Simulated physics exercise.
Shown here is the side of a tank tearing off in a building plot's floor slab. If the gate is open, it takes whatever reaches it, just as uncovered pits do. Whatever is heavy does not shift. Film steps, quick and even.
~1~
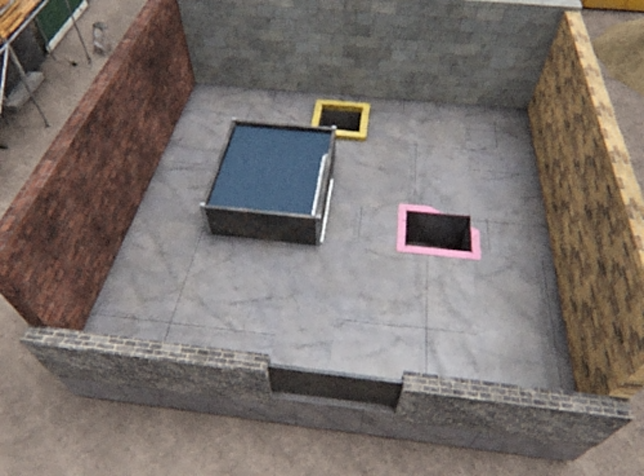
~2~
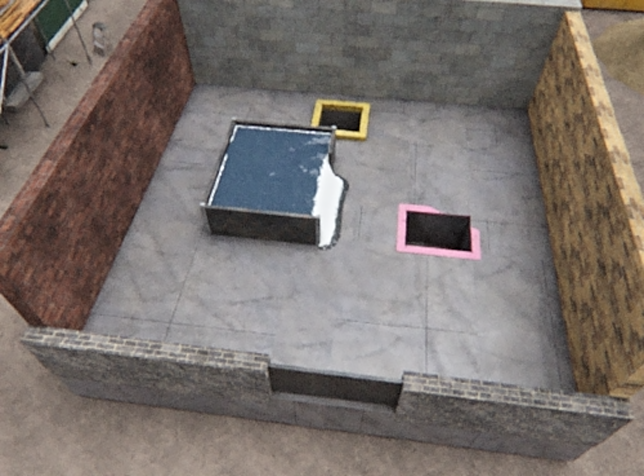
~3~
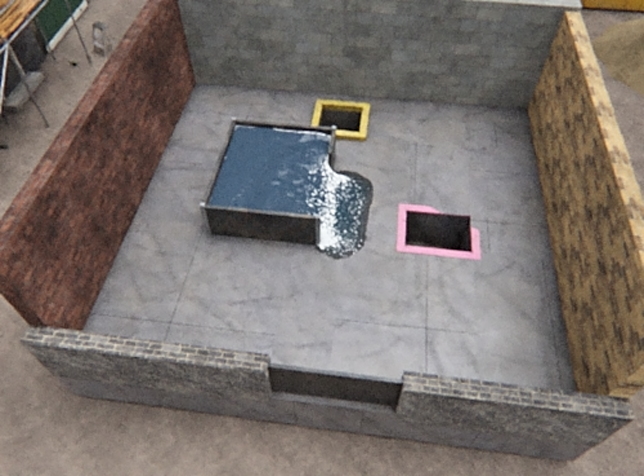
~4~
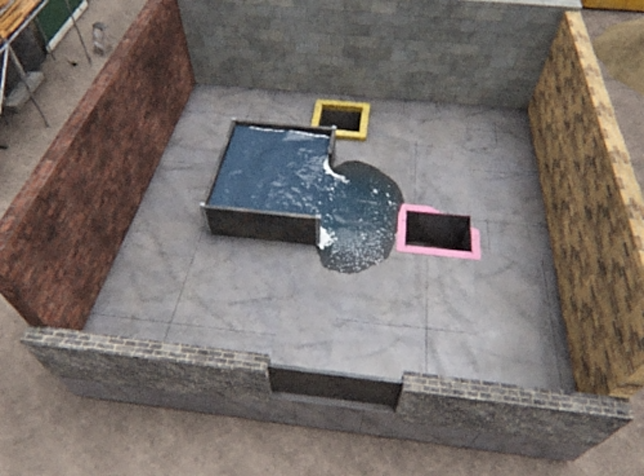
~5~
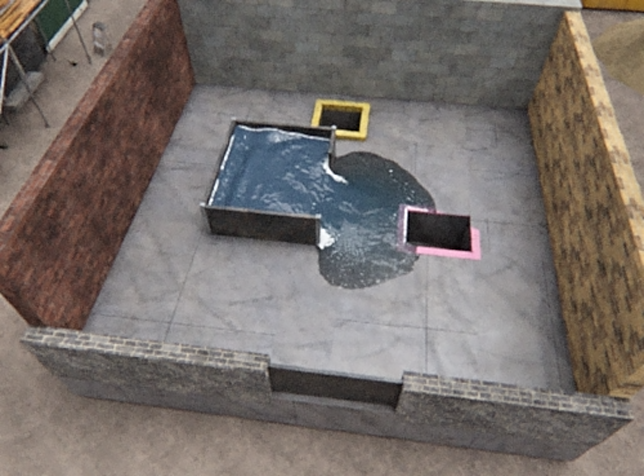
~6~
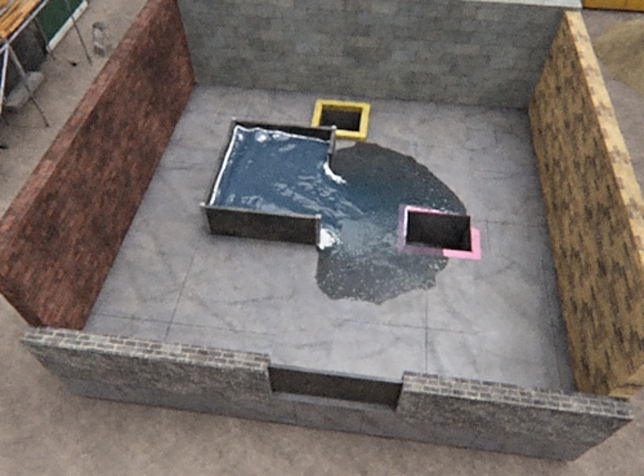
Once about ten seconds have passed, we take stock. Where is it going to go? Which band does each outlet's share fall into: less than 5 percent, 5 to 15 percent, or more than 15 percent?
Shares: The gate, less than 5 percent; the pink pit, more than 15 percent; the yellow pit, less than 5 percent.
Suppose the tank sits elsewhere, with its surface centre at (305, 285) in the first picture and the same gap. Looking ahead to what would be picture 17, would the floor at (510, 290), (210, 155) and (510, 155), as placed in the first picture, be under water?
So, first one got wet, second one stays dry, third one stays dry.
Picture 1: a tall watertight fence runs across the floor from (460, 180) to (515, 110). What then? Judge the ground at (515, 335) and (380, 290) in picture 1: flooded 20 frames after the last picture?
In the listed order, the first spot is swamped and the second is swamped.
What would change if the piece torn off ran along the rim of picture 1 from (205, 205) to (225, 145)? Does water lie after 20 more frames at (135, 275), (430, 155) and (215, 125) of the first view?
Taking them in order, I'd say swamped, not reached and swamped.
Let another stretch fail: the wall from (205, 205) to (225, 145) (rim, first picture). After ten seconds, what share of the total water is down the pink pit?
Share recorded - pink: 8 %.
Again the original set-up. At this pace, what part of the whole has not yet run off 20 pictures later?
76 percent or thereabouts.
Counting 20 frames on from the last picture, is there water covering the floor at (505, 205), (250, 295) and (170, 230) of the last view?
Taking them as listed, I'd call them soaked through, high and dry and high and dry.
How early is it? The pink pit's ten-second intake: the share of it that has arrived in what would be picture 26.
Close to 60 percent.
A moment on, water covers 25 % of the floor; the gate 0 %, the pink pit 10 %, the yellow pit 0 %.
Next, water covers 40 % of the floor; the gate 0 %, the pink pit 18 %, the yellow pit 0 %.
Then, water covers 45 % of the floor; the gate 0 %, the pink pit 25 %, the yellow pit 0 %.
Later, water covers 55 % of the floor; the gate 0 %, the pink pit 33 %, the yellow pit 0 %.
In the end, water covers 75 % of the floor; the gate 0 %, the pink pit 42 %, the yellow pit 0 %.
